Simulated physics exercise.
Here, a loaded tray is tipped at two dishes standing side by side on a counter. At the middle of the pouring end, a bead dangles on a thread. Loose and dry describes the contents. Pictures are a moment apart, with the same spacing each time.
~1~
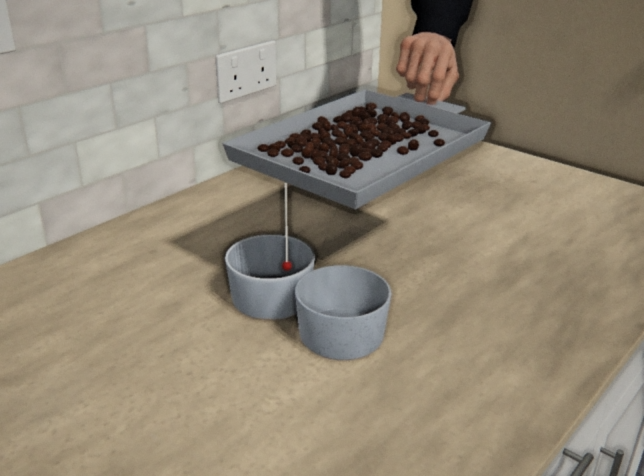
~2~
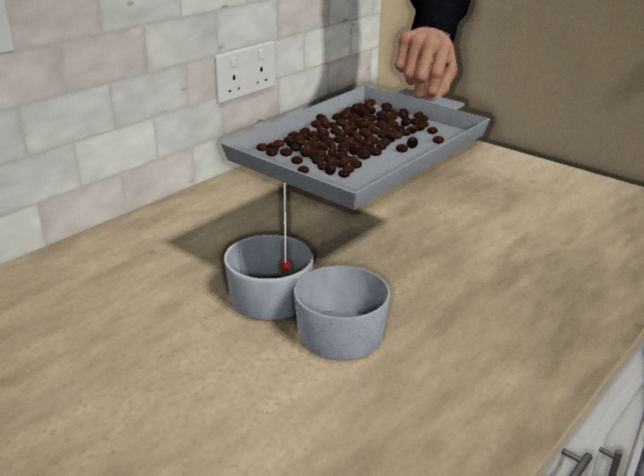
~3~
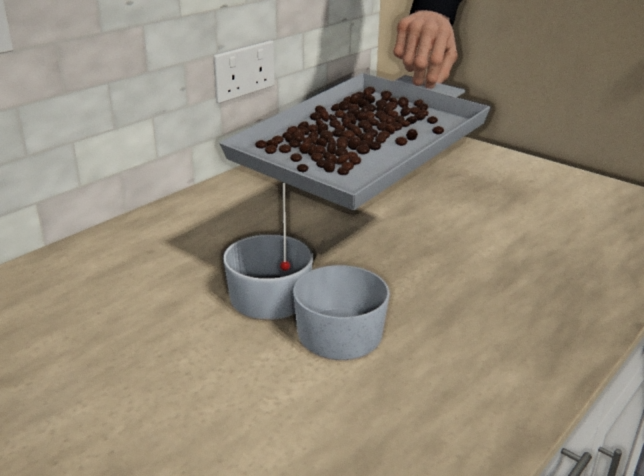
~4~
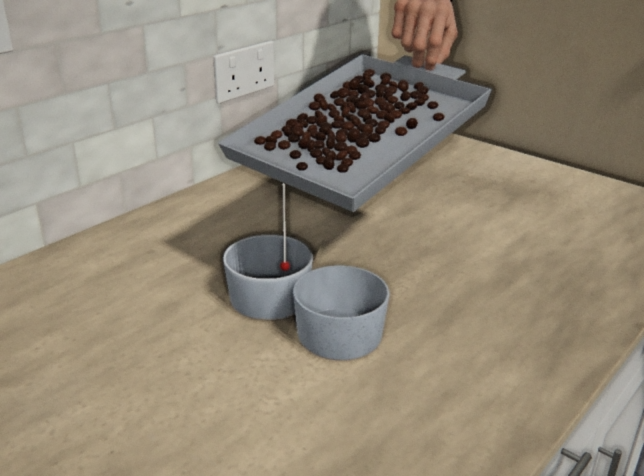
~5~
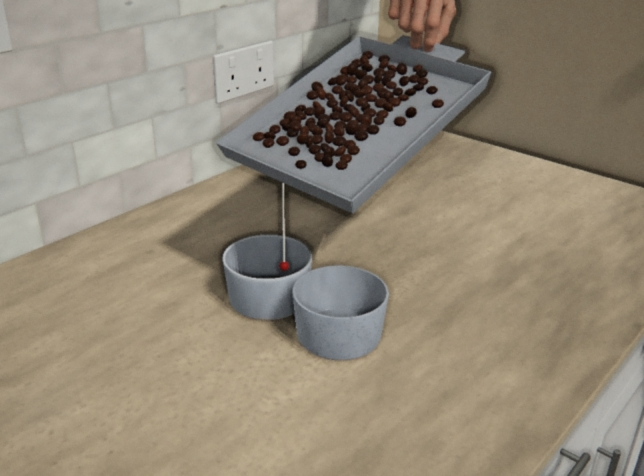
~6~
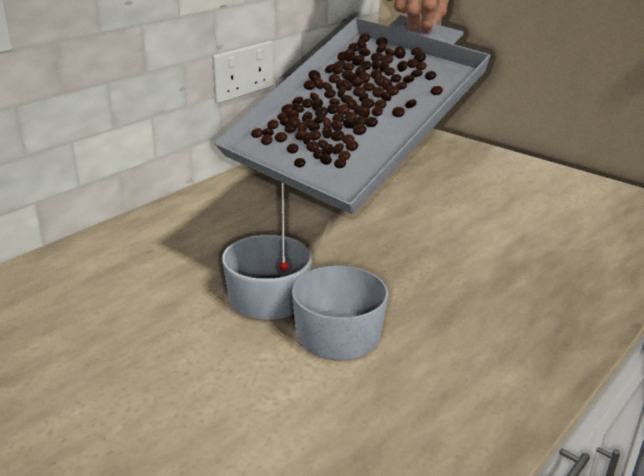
A grey tray scattered with dark brown chocolate drops, held by a hand at its far end, hangs over a pale wooden counter beside a light tiled wall with a socket, seen from slightly above. Below it stand two round grey dishes side by side, with a red bead on a white thread hanging over the left one. The hand raises the far end, steepening the tray's slant towards the dishes, while the camera stays essentially still.
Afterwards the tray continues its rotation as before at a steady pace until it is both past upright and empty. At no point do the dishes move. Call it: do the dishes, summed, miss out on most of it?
Yes, most of it misses them.
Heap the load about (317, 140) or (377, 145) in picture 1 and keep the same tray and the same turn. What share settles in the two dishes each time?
It comes to about 0 per cent the first time and about 10 per cent the second.
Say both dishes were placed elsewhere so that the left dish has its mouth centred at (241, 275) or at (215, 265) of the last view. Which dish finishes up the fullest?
Placement one: The right-positioned dish. Placement two: The right-positioned dish.
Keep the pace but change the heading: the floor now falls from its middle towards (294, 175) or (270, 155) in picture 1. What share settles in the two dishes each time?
Around 0 percent for the first aim and around 50 percent for the second.
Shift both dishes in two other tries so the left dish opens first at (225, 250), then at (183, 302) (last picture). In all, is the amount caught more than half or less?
Taking the places in turn, it's shy of half and then shy of half.
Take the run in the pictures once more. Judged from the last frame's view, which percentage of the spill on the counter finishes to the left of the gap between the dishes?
70 per cent, about.
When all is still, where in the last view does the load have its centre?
Roughly at (263, 374), give or take.
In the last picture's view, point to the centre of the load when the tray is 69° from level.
I'd mark it close to (291, 174).
Just after the last frame, tray tipped steeply; the larger part on the tray; about a tenth in the air.
A moment on, tray tipped past a quarter turn; about a tenth on the tray; roughly two thirds outside both; roughly a quarter in the air.
Further on, tray tipped past a quarter turn; just a few in the right dish; almost all outside both.
When it is over, tray tipped past a quarter turn; just a few in the right dish; not one in the left dish; almost all outside both.
